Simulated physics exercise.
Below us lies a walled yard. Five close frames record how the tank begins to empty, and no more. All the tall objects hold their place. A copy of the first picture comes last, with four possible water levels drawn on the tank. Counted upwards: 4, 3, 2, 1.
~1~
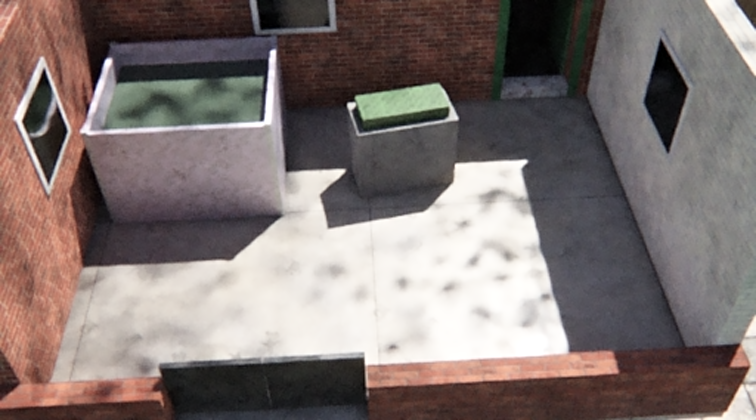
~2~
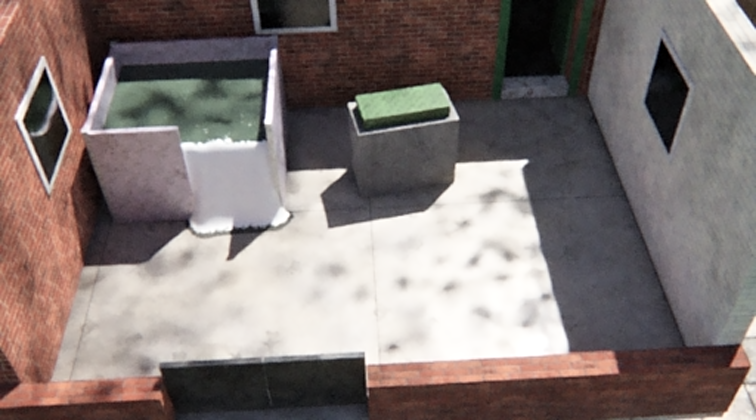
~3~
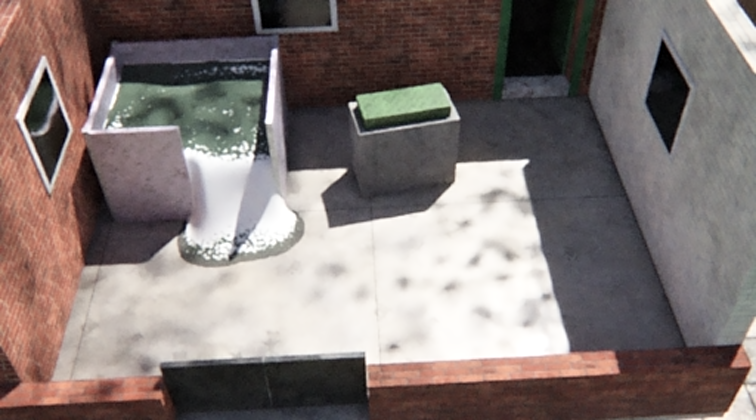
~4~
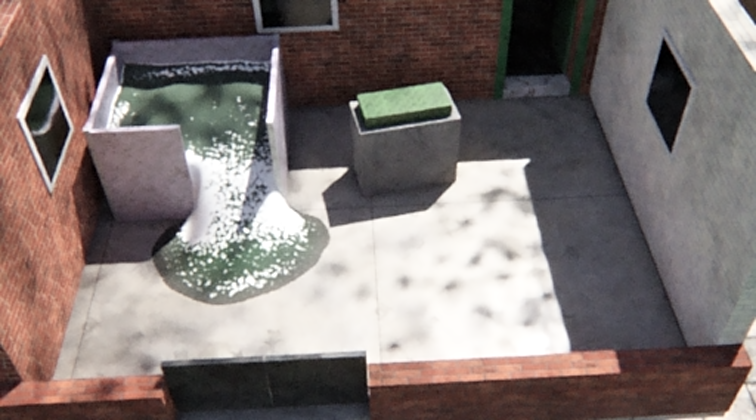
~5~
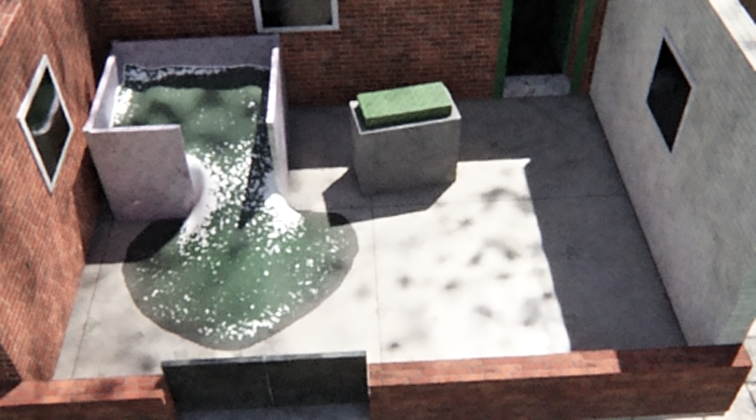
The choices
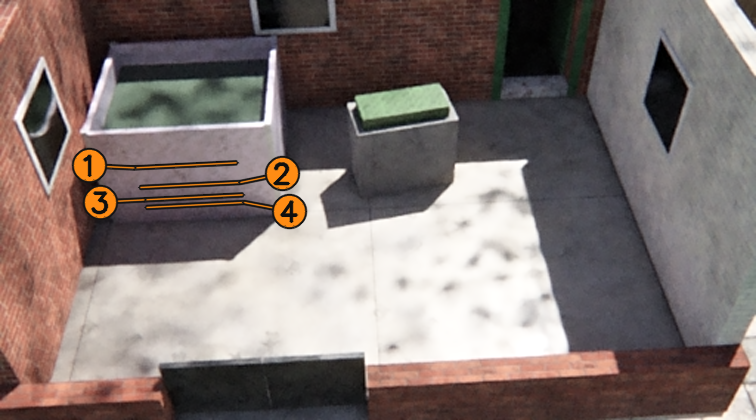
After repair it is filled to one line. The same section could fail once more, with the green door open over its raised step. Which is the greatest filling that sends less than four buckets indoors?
Mark 1.
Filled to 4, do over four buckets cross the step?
No, not at all.
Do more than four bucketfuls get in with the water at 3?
No.
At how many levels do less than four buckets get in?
All of them.
In orange, 1 at (185, 165); 2 at (190, 184); 3 at (193, 197); 4 at (195, 204); from the bottom up 4, 3, 2, 1.
With 1, a splash gets over, under a bucket.
With 2, nothing gets over.
With 3, nothing gets over.
With 4, nothing gets over.
